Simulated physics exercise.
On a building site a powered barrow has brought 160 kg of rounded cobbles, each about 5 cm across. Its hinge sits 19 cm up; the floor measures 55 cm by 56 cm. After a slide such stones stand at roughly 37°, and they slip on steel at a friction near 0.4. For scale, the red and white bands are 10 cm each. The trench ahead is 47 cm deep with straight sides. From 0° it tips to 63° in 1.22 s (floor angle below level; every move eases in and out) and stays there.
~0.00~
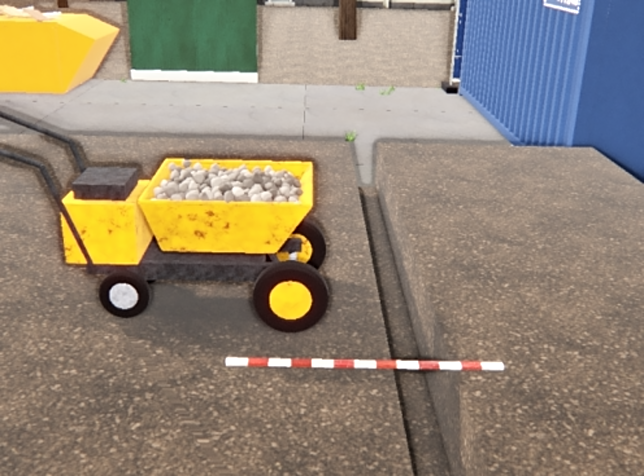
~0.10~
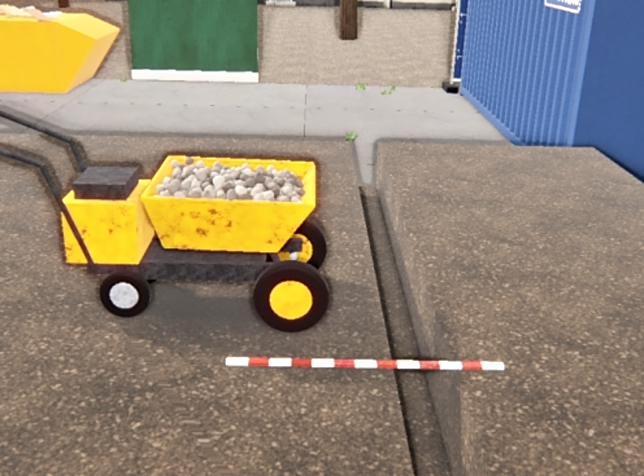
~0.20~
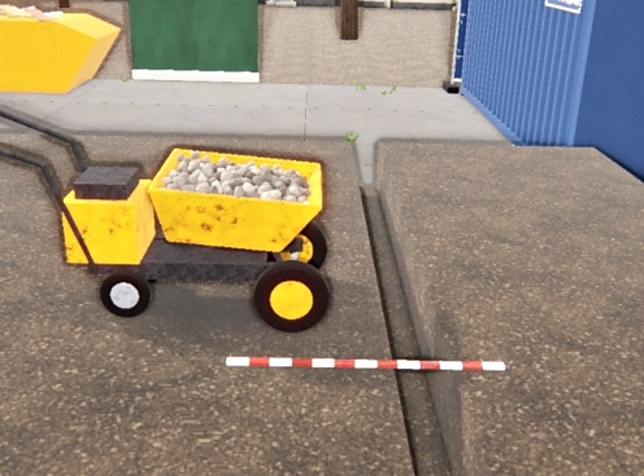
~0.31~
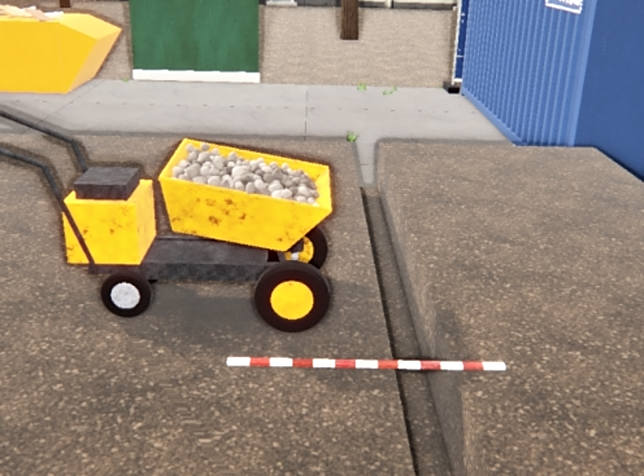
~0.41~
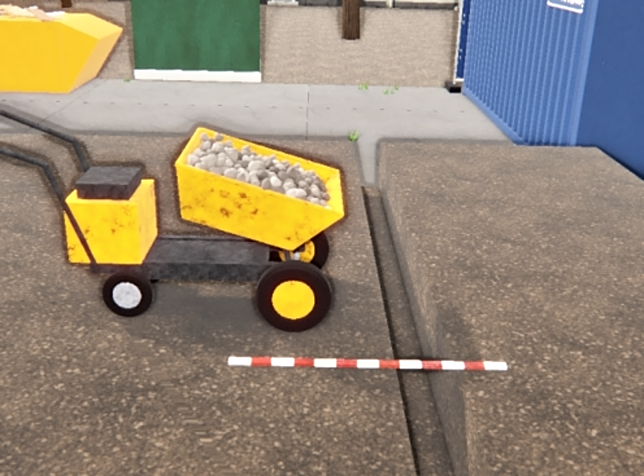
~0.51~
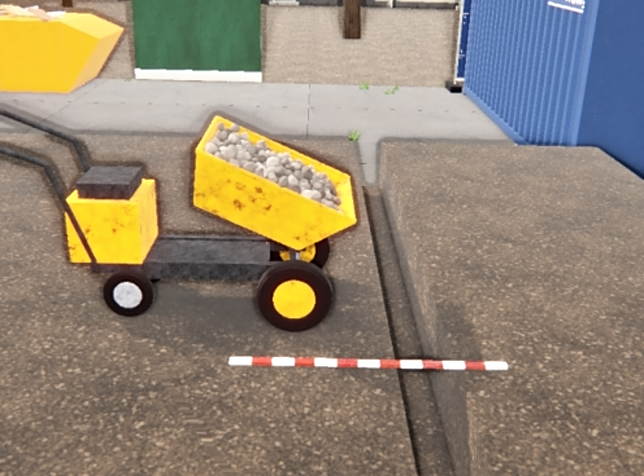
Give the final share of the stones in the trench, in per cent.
Roughly 61 per cent ends in the trench.
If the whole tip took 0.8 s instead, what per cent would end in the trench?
In that case some 50 per cent.
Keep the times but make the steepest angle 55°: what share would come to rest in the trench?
Then about 40 per cent.
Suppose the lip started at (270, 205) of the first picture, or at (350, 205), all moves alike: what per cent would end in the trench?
First some 55, then 30 per cent.
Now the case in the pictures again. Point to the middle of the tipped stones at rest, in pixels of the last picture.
Near (413, 359).
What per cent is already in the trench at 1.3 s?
Some 25 per cent.
After 0.9 s the floor is at 53°; 99 % in the tray; the foremost stones are at (390, 235).
After 1.3 s the floor is at 63°; 73 % in the tray, 24 % in the trench, 4 % past the trench; the foremost stones are at (468, 304).
After 1.7 s the floor is at 63°; 48 % in the tray, 37 % in the trench, 15 % past the trench; the foremost stones are at (535, 300).
After 3.6 s the floor is at 63°; 23 % in the tray, 61 % in the trench, 16 % past the trench; the foremost stones are at (601, 313).
